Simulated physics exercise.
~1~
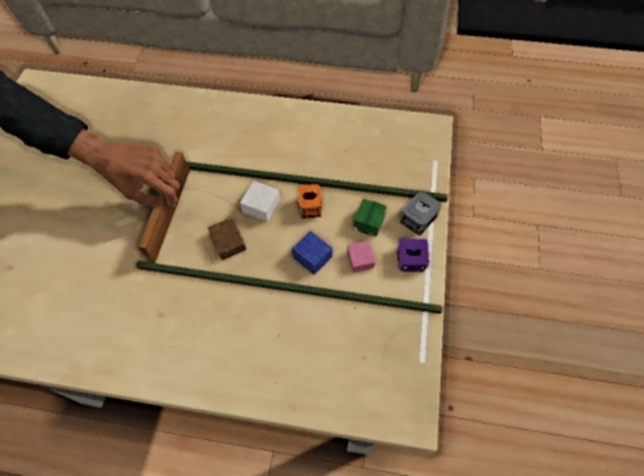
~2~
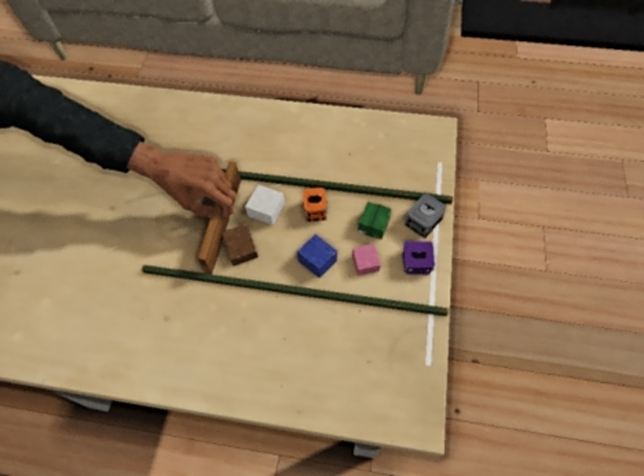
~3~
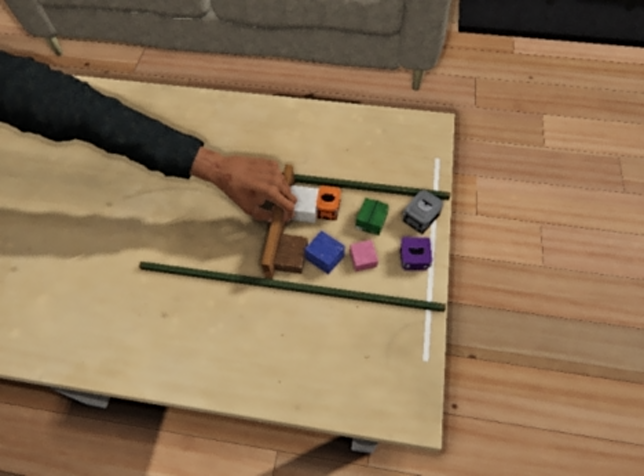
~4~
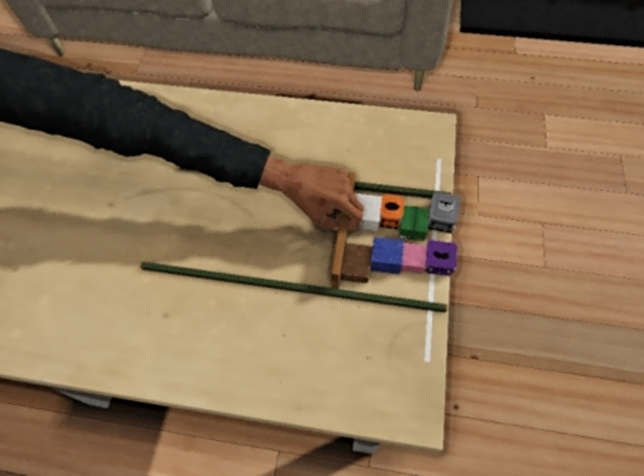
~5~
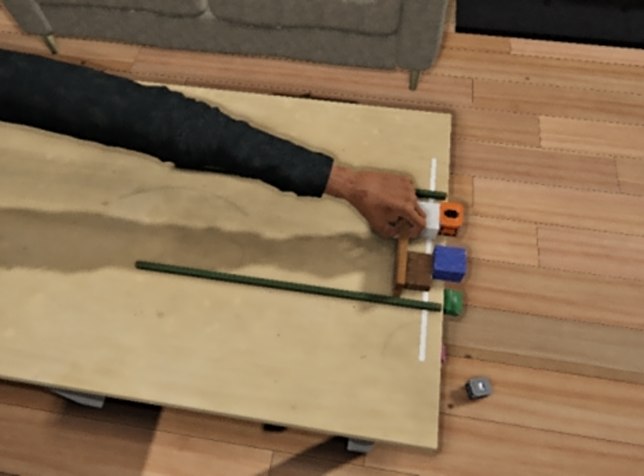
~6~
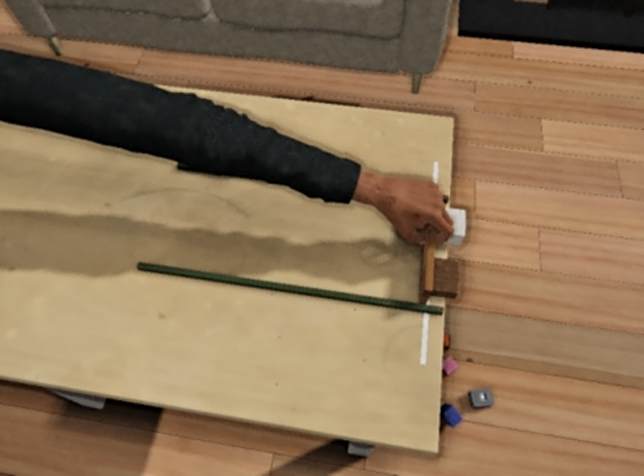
We see a hand slide an upright wooden board rightward across a table between two green rods, gathering small colored blocks and pushing most over the edge to the floor, while the white and brown blocks remain against the board at the table's edge.
